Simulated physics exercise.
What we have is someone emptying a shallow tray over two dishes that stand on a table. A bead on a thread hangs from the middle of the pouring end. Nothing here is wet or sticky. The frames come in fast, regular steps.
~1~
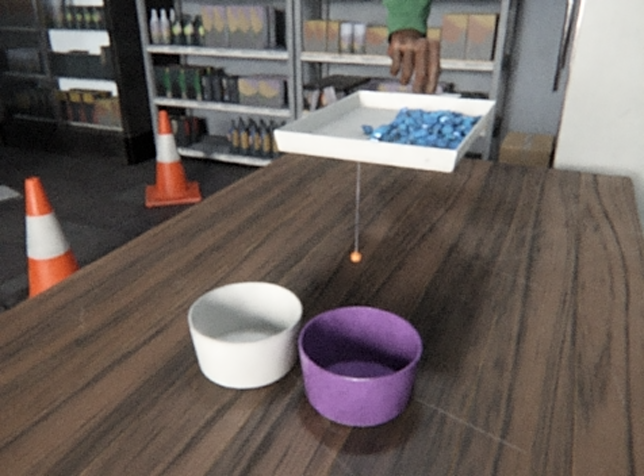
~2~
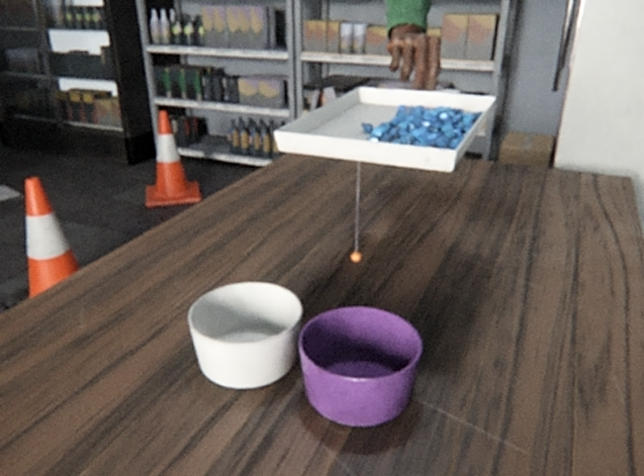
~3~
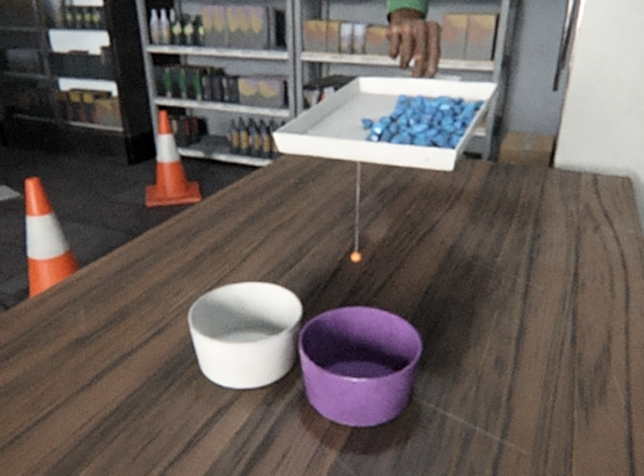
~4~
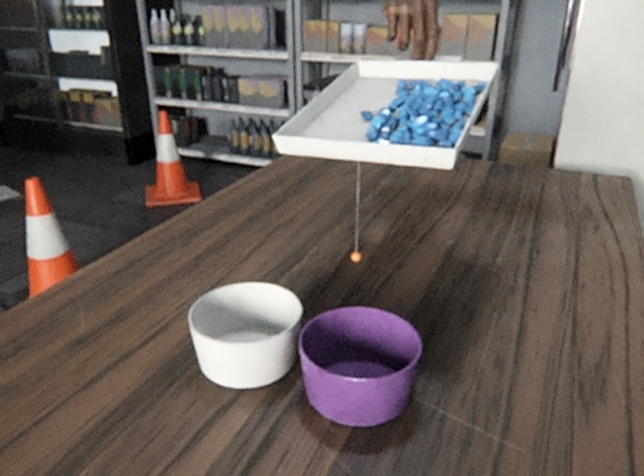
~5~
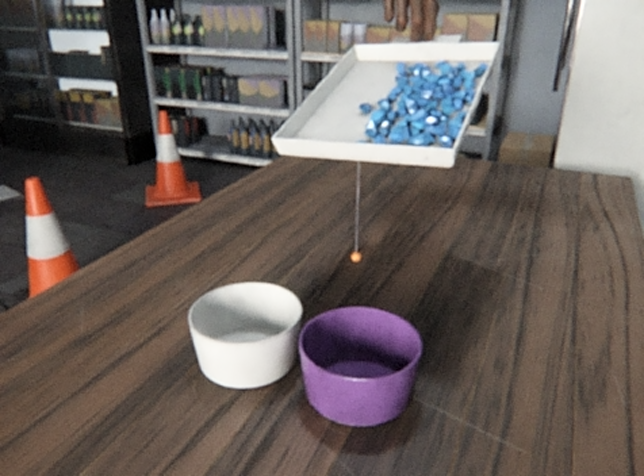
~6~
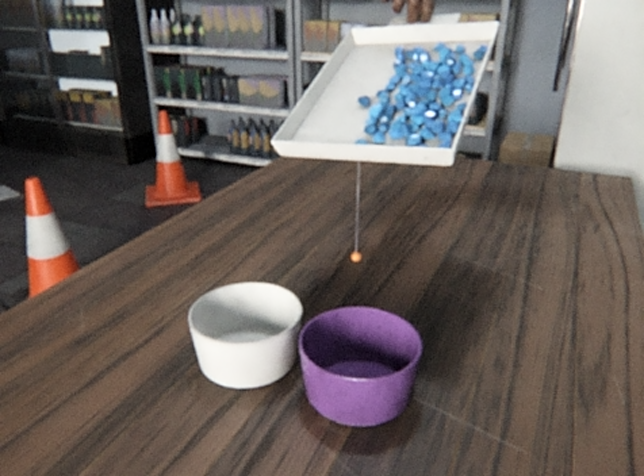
A hand raising the far side of a white tray of blue stones, steepening its slant above white and purple dishes.
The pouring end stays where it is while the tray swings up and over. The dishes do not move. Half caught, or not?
The two hold only the smaller part of the load.
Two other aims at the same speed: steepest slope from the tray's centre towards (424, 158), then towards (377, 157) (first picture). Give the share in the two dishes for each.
First some 0, then 20 per cent.
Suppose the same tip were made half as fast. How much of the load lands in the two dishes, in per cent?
Near 20 %.
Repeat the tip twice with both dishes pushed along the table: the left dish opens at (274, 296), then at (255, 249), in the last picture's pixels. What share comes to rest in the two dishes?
About 60 and 30 per cent.
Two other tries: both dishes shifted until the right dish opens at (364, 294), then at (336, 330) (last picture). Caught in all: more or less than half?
One: The larger part. Two: Less than half.
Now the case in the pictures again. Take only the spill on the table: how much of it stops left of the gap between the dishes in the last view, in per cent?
Some 40 per cent.
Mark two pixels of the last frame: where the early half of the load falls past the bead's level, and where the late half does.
The first part at (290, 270); the rest at (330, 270).
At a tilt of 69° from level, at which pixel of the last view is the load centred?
Close to (350, 139).
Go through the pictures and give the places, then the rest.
The first picture shows corners of the pouring end at (280, 131) and (453, 150), level; middle of the load at (425, 131), aquarium stones; left dish at (217, 361); right dish at (337, 398); bead on its thread at (356, 257).
The second picture shows corners of the pouring end at (279, 131) and (453, 150), level; middle of the load at (425, 129).
The third picture shows corners of the pouring end at (279, 132) and (452, 149), tipped barely, lowest at the left corner; middle of the load at (426, 122).
The fourth picture shows corners of the pouring end at (278, 135) and (452, 148), tipped a little, lowest at the left corner; middle of the load at (426, 112).
The fifth picture shows corners of the pouring end at (277, 137) and (451, 148), tipped clearly, lowest at the left corner; middle of the load at (425, 102).
The sixth picture shows corners of the pouring end at (276, 139) and (450, 147), tipped clearly, lowest at the left corner; middle of the load at (424, 92), a small part on the move; left dish at (217, 361); right dish at (337, 398).
Soon, tray tipped steeply; nearly all on the tray; a small part in the air.
A while on, tray tipped past a quarter turn; a small part on the tray; a small part in the right dish; a small part in the left dish; about half outside both; about a quarter in the air.
Towards the end, tray tipped past a quarter turn; a small part in the right dish; a small part in the left dish; most outside both.
Finally, tray tipped past a quarter turn; a small part in the right dish; a small part in the left dish; most outside both.
